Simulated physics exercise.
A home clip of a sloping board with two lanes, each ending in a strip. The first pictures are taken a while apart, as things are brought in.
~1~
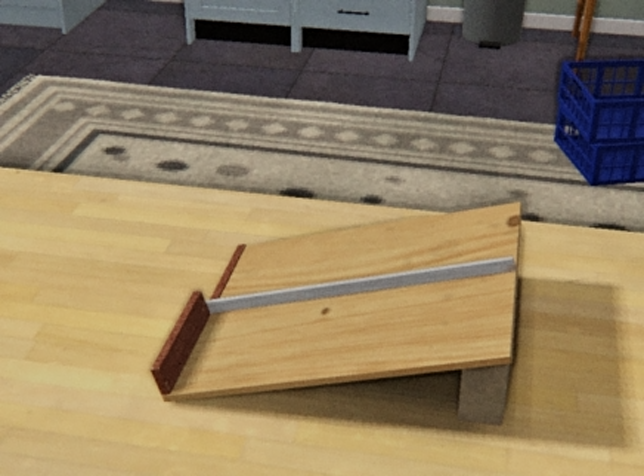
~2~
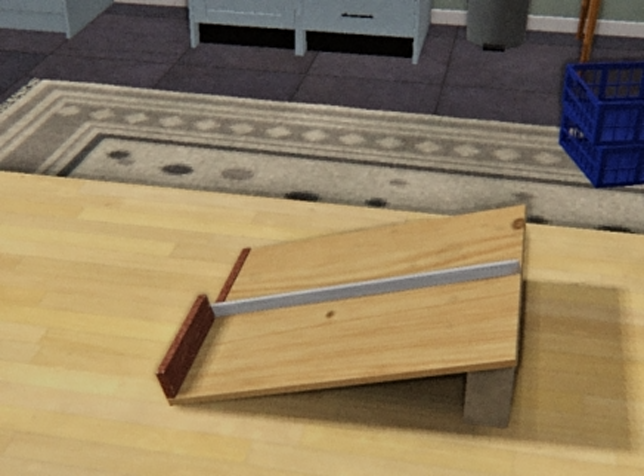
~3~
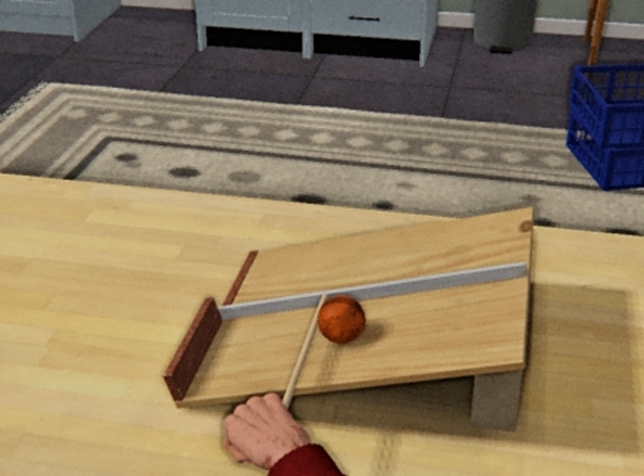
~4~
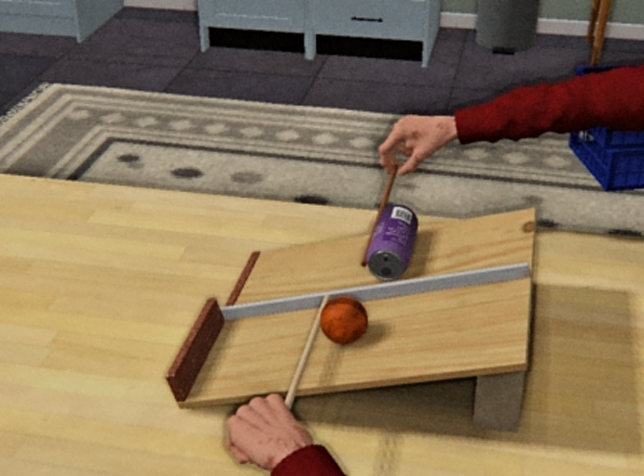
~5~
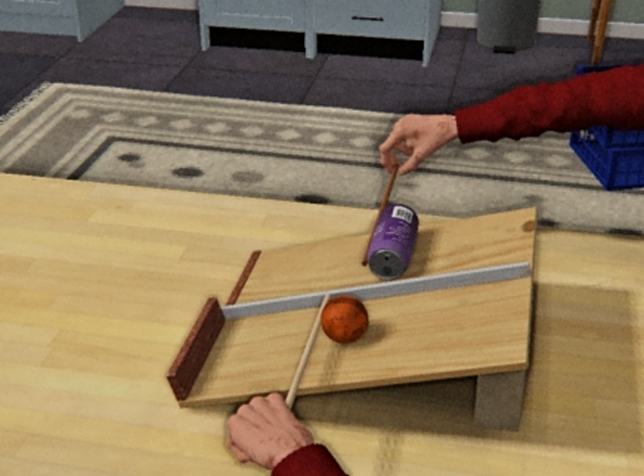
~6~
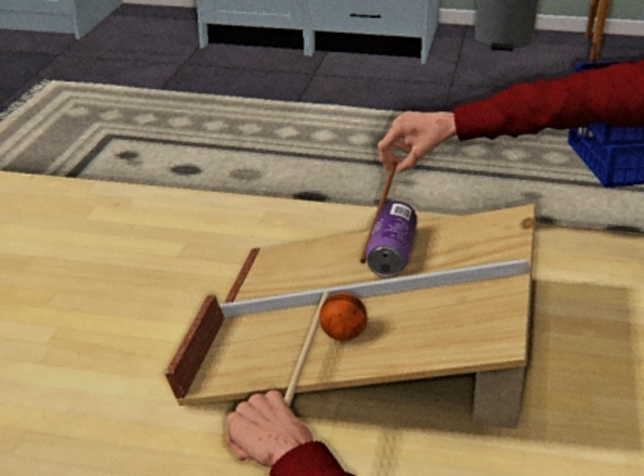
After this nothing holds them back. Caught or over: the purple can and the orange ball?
The purple can goes over the end and the orange ball is held by the strip.
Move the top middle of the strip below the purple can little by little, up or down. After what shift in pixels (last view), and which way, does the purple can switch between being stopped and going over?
A shift of 8 pixels, going up.
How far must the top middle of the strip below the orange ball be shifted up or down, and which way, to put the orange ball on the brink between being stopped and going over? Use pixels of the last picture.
Roughly 16 pixels down.
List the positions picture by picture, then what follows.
In the first frame, board (349, 283).
In the second frame, board (354, 286).
In the third frame, board (361, 289).
In the fourth frame, held back by the sticks; orange ball (344, 320); board (364, 290).
In the fifth frame, held back by the sticks; purple can (394, 240); board (365, 289).
In the sixth frame, held back by the sticks; purple can (392, 238); orange ball (343, 317); board (363, 286).
Then, 0.54 s after the last picture, purple can rolling on the board near (252, 261); orange ball rolling on the board near (222, 334).
Then, 1.10 s after the last picture, purple can off the board; orange ball resting against the strip near (219, 335).
By the end, the purple can rolls off the board; the orange ball stops on the board, near (219, 335).
